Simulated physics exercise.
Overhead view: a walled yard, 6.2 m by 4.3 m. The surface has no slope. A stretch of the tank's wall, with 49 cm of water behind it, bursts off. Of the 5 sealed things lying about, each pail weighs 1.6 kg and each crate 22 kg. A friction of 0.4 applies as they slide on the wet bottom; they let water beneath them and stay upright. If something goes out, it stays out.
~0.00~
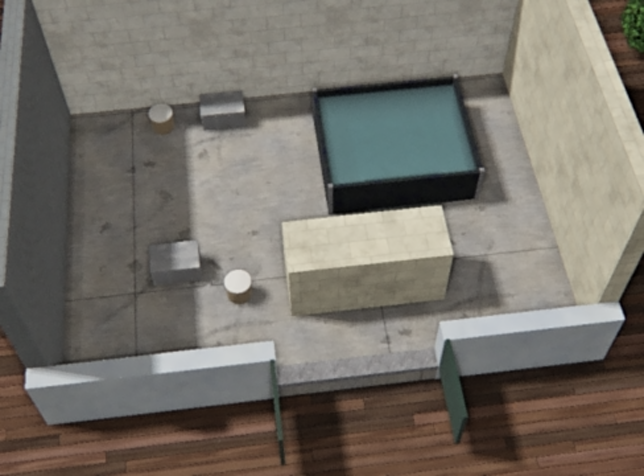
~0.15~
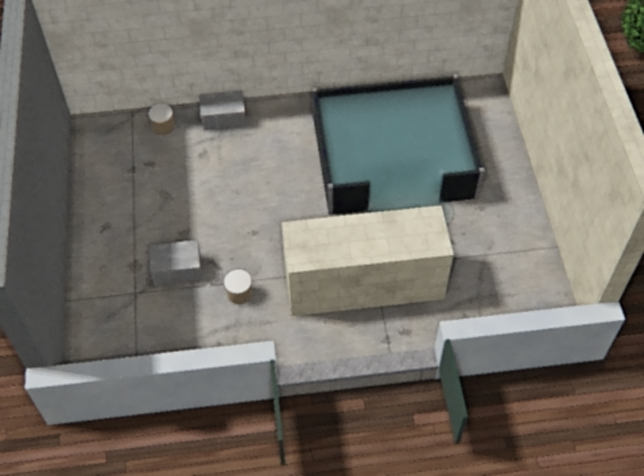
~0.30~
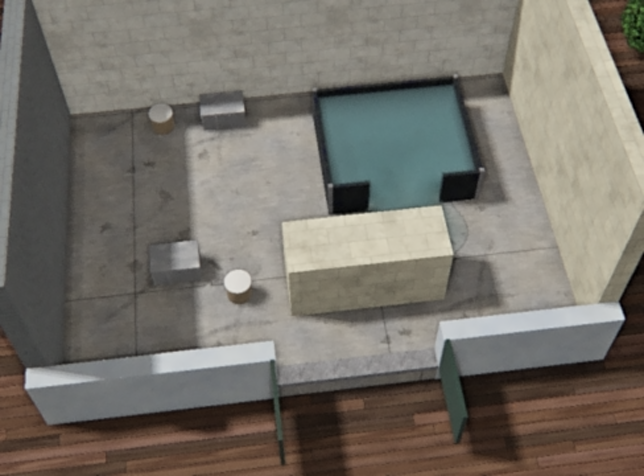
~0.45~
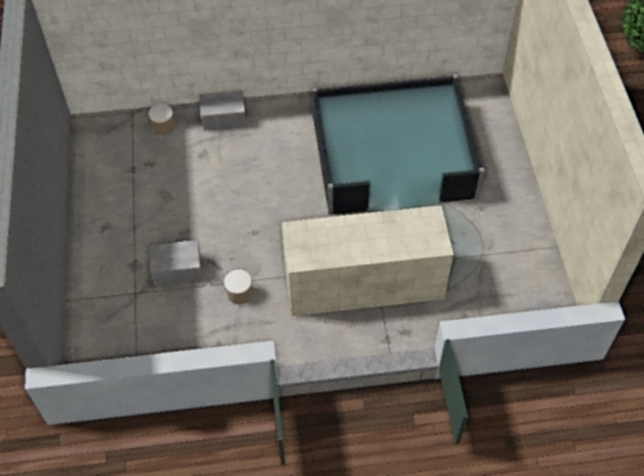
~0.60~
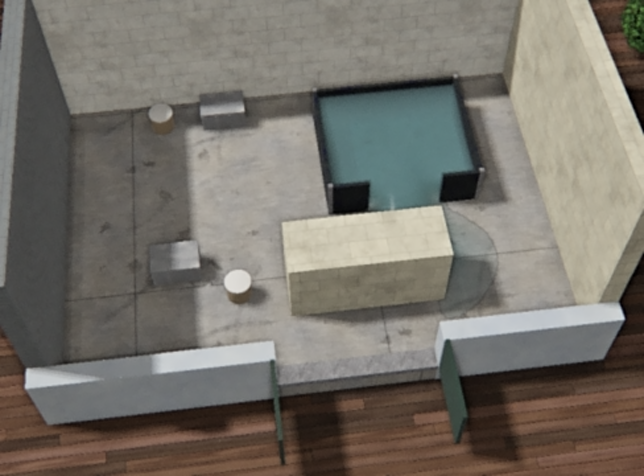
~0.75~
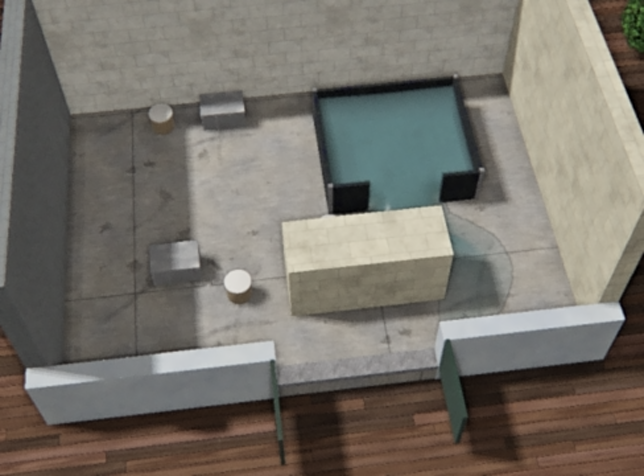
Walled yard seen from above, with a tank's front panel bursting off and water spreading past the right end of a pale block.
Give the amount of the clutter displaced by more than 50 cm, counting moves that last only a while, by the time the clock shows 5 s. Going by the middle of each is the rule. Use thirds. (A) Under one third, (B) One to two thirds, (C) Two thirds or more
A, under one third.
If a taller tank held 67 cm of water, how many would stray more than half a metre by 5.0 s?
Count under that change: 2.
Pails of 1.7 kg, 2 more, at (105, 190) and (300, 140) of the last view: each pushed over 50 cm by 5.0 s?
Beyond it, Within it.
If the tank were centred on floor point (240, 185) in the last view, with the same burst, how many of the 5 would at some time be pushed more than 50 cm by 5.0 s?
In that case the number is 2.
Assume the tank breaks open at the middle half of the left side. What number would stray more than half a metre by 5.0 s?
That gives 3 of them.
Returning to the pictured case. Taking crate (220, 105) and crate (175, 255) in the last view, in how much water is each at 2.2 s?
Depths: Near 0 cm, then near 4 cm.
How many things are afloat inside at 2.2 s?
I get 0.
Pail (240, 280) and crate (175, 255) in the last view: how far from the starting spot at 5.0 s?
First: 0 cm. Second: 10 cm.
After 1.1 s 1 of 5 are over 50 cm from their spots; 0 afloat.
After 2.2 s 1 of 5 are over 50 cm from their spots; 0 afloat.
After 3.5 s 1 of 5 are over 50 cm from their spots; 1 afloat.
After 5.0 s 1 of 5 are over 50 cm from their spots, and 1 have been at some point; 2 afloat.
